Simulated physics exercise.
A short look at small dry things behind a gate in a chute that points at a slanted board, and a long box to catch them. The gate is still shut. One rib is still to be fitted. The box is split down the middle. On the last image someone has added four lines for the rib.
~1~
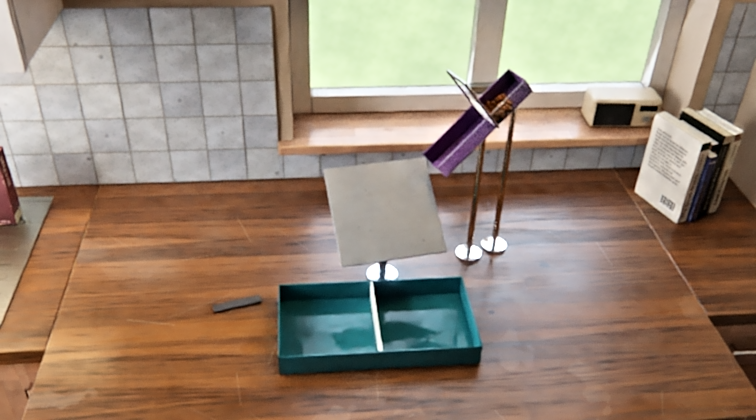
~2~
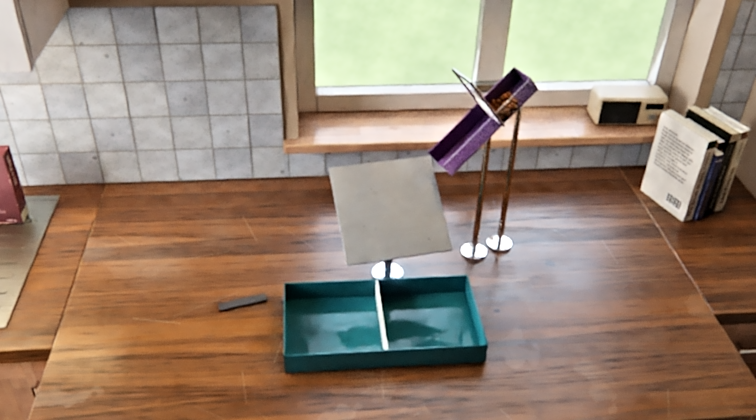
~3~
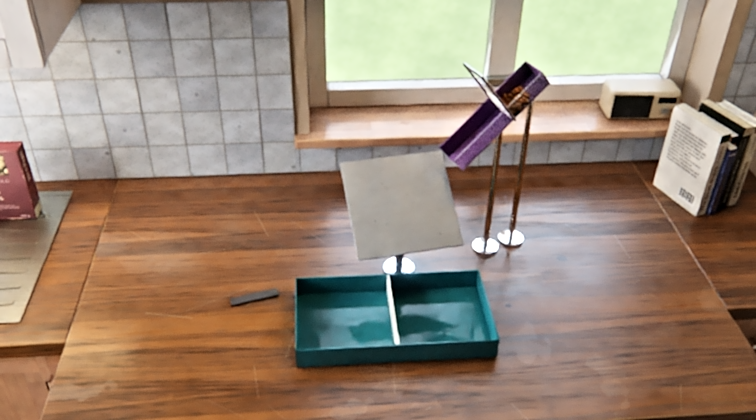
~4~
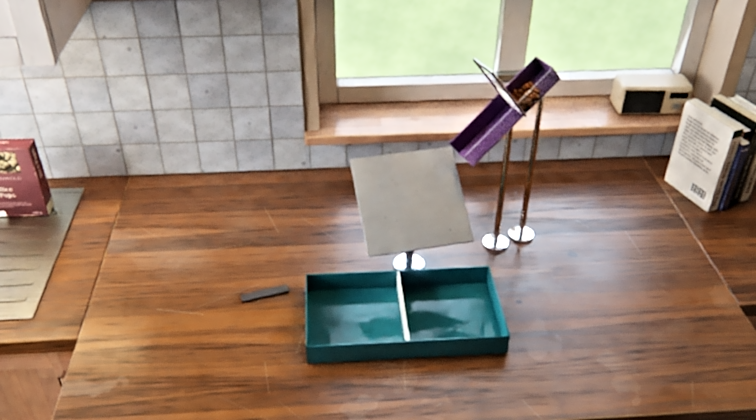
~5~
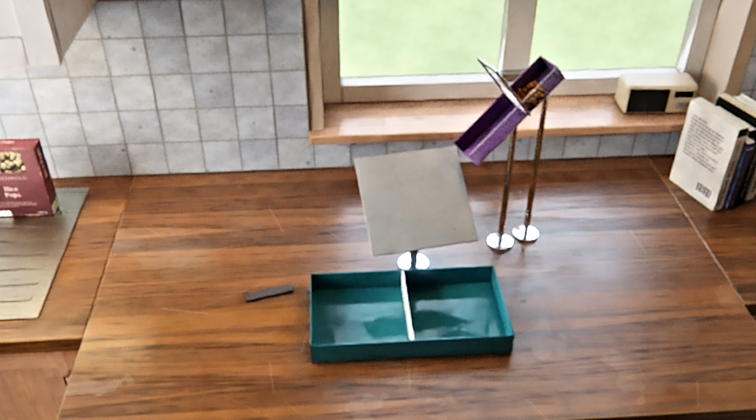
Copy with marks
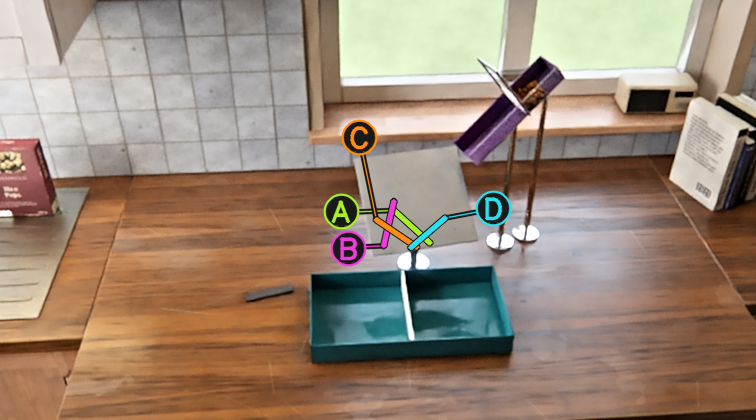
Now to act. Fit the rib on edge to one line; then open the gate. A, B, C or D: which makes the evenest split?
Take B.
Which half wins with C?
More lands on the right.
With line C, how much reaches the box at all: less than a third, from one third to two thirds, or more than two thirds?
It is more than two thirds.
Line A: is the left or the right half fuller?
More lands on the right.
On the marked copy, line A from (394, 210) to (429, 242); line B from (393, 201) to (383, 245); line C from (376, 219) to (416, 247); line D from (445, 218) to (410, 247).
With A, of what is caught, only a few in the left half, all but a few in the right.
With B, of what is caught, close to half in the left half, close to half in the right.
With C, of what is caught, none at all in the left half, the whole lot in the right.
With D, of what is caught, all but a few in the left half, a small share in the right.
